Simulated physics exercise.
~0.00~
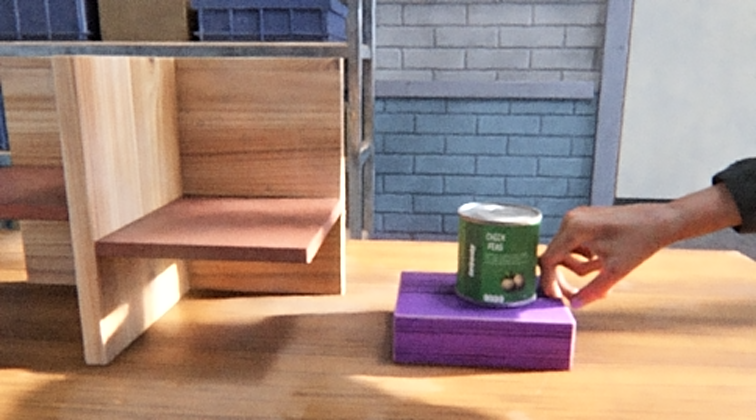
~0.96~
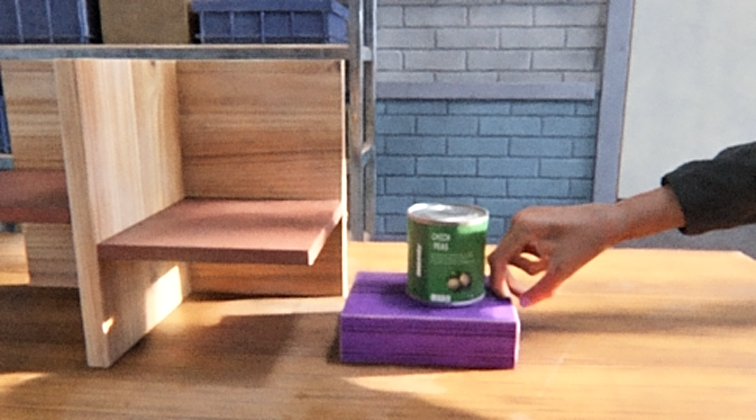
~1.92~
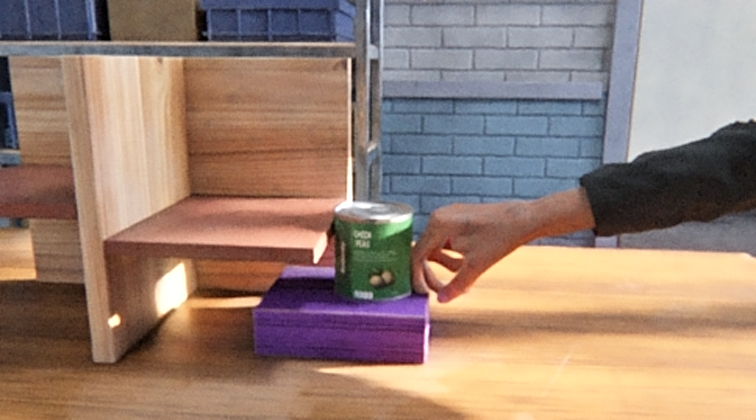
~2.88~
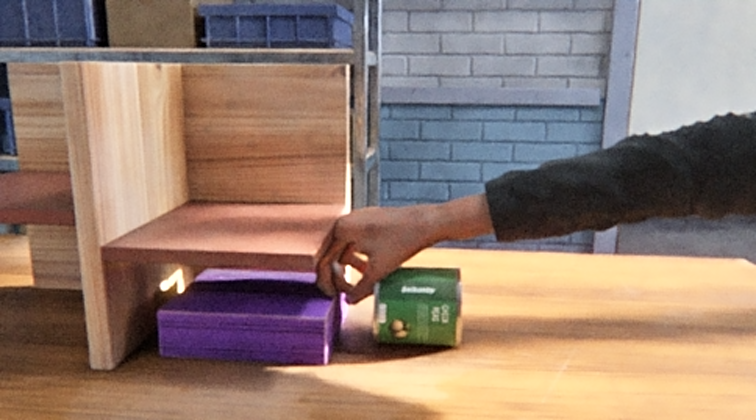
A green tin on a purple board pushed left by a hand hits the shelf and topples off.
